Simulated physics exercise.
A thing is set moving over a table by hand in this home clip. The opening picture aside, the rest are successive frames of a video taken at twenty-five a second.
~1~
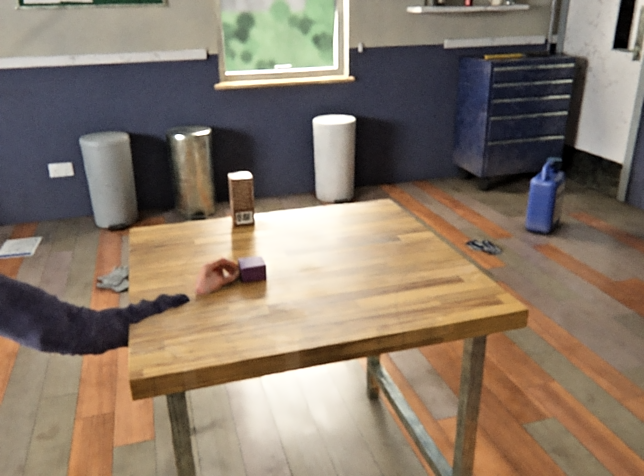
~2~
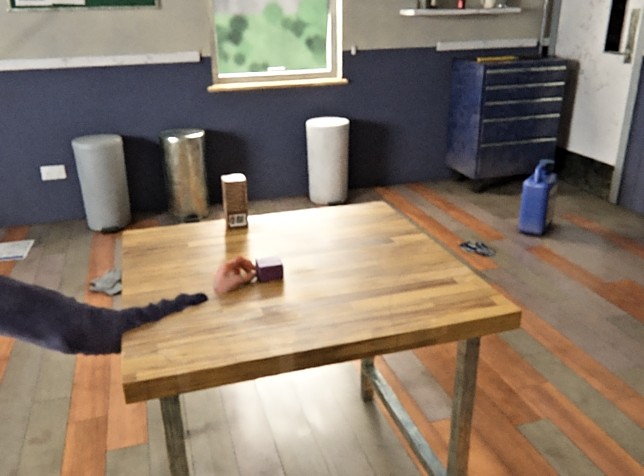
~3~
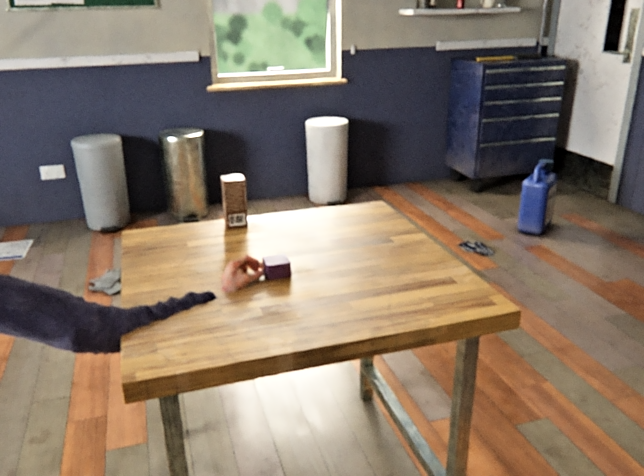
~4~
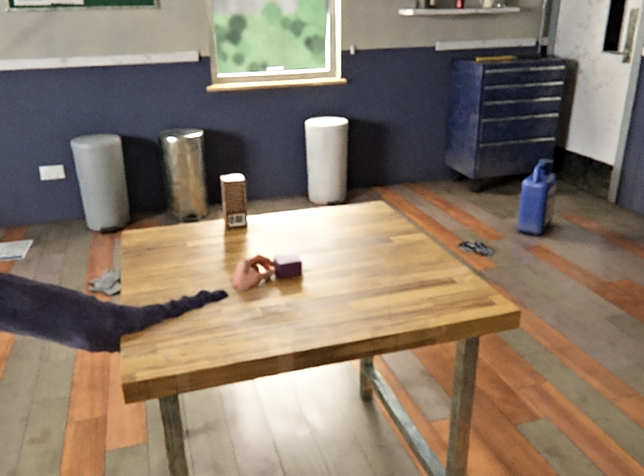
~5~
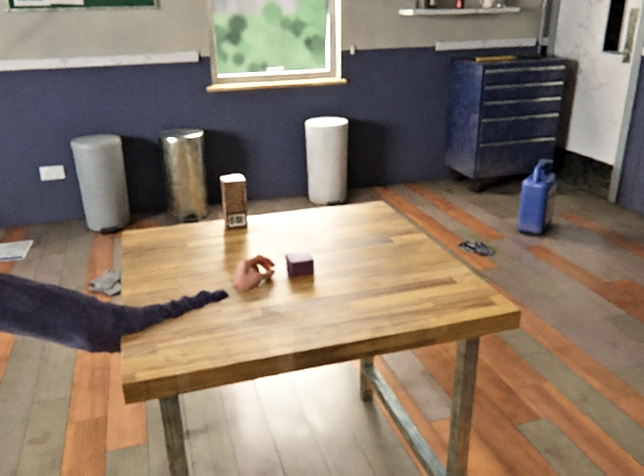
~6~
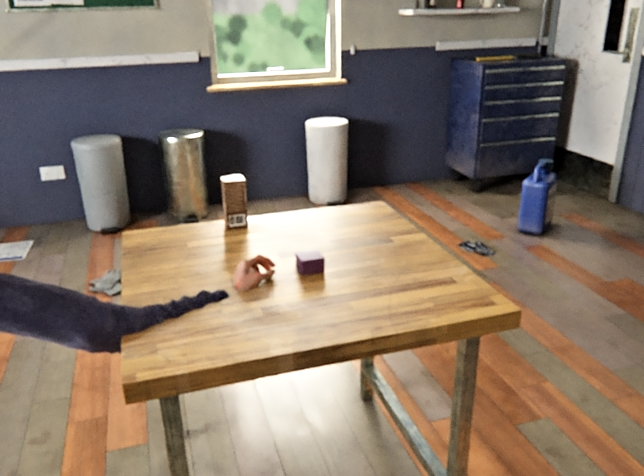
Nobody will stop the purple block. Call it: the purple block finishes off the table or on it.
On it.
Then, 0.10 s after the last picture, purple block slid well along near (328, 260).
Then, 0.20 s after the last picture, purple block slid well along near (336, 259).
At rest, moved from the start, purple block. Seen from the same camera at the end, purple block near (336, 259).
